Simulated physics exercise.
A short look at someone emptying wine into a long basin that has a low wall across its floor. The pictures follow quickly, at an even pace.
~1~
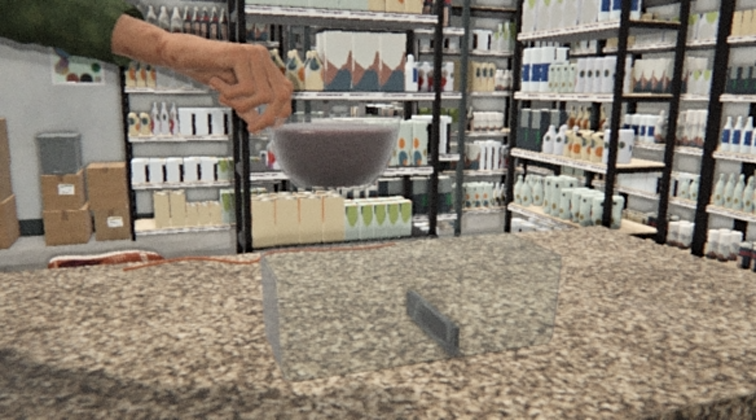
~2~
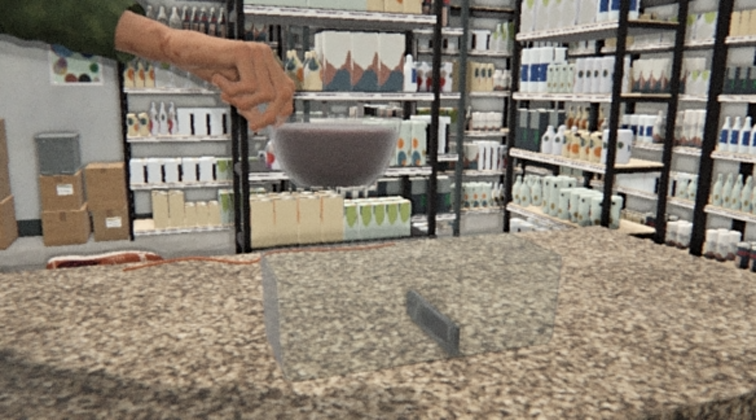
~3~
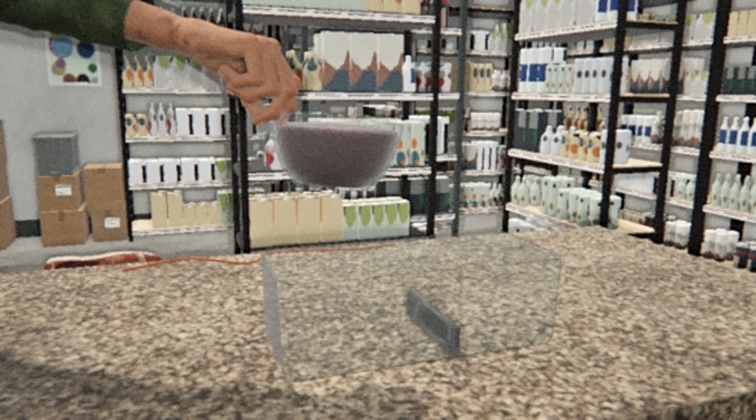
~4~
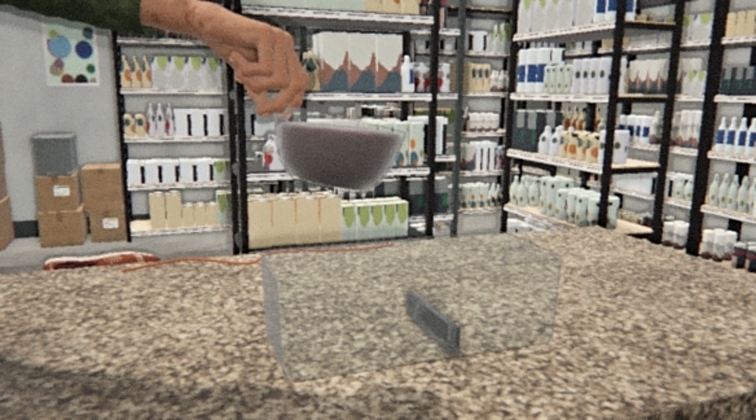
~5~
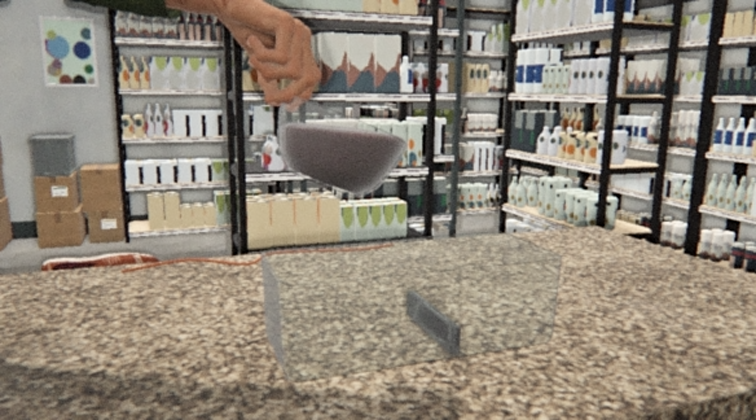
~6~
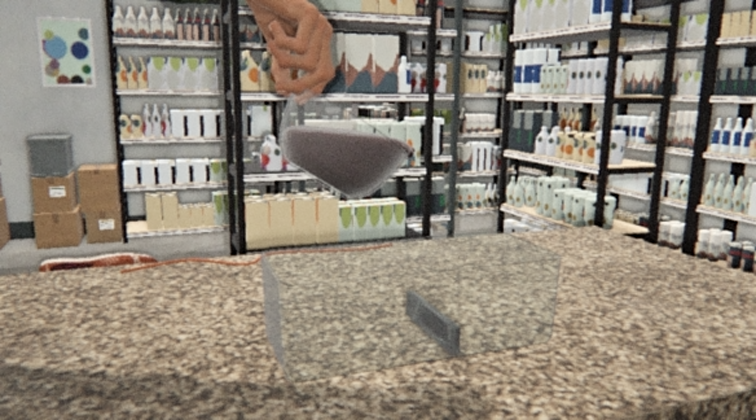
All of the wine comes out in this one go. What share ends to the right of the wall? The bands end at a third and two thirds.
It comes to between a third and two thirds.
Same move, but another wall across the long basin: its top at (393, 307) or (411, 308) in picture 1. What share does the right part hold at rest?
About 90 and 70 per cent.
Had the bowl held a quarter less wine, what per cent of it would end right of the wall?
Roughly 35 in a hundred.
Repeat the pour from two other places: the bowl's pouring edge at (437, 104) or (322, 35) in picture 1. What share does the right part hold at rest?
First some 75, then 20 per cent.
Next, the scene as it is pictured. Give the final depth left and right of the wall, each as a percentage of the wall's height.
Left about 40, right about 60.
A moment on, the bowl is tipped on its side and 21 per cent is still to pour, 9 is left of the wall and 31 right of it.
Next, the bowl is tipped right over and 2 per cent is still to pour, 42 is left of the wall and 49 right of it.
Then the bowl is tipped right over and 0 per cent is still to pour, 49 is left of the wall and 47 right of it.
Later the bowl is tipped right over and 0 per cent is still to pour, 52 is left of the wall and 46 right of it.
Finally, 52 per cent lies left of the wall, 46 right of it and 2 outside.
